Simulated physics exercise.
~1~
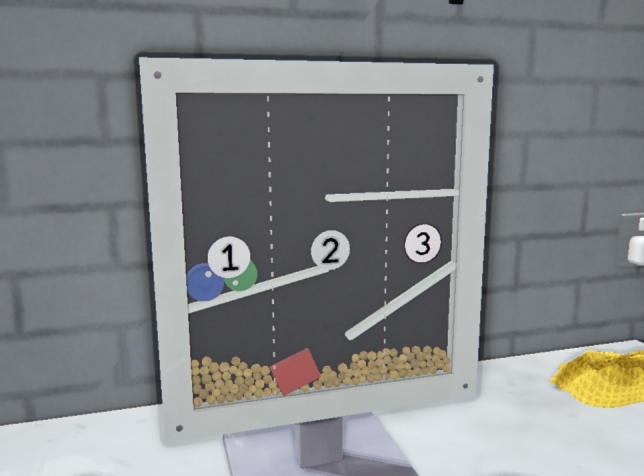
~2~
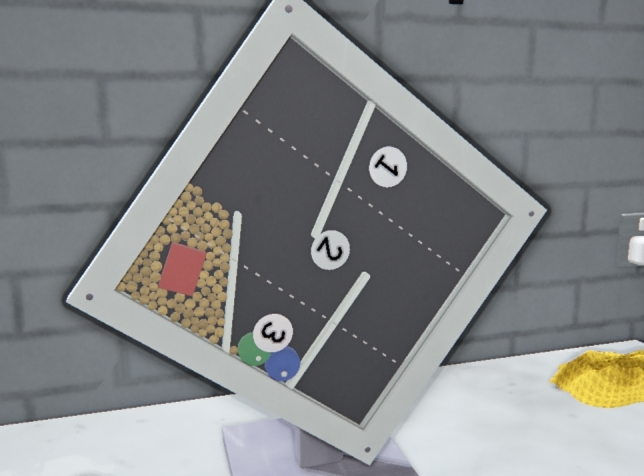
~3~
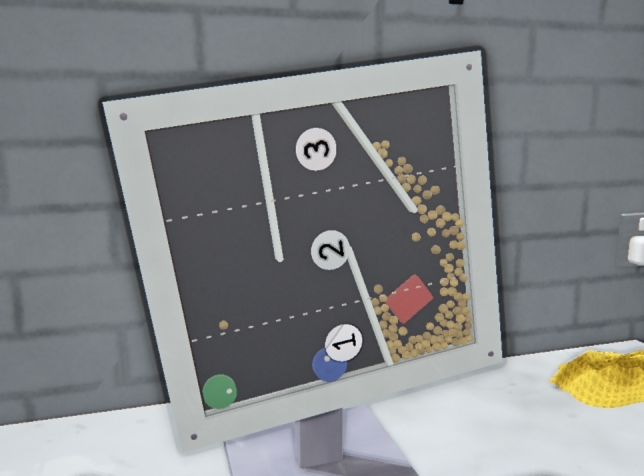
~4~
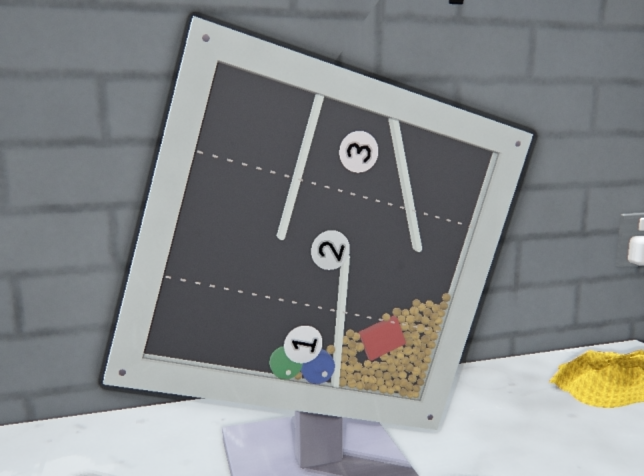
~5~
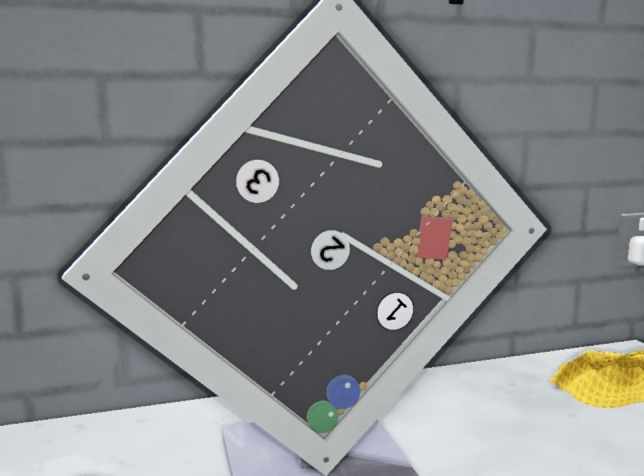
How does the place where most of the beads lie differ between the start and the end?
At the start the beads are spread along the bottom of the upright box, while at the end most of them are piled higher up and farther right, in the right-hand corner of the tilted box.
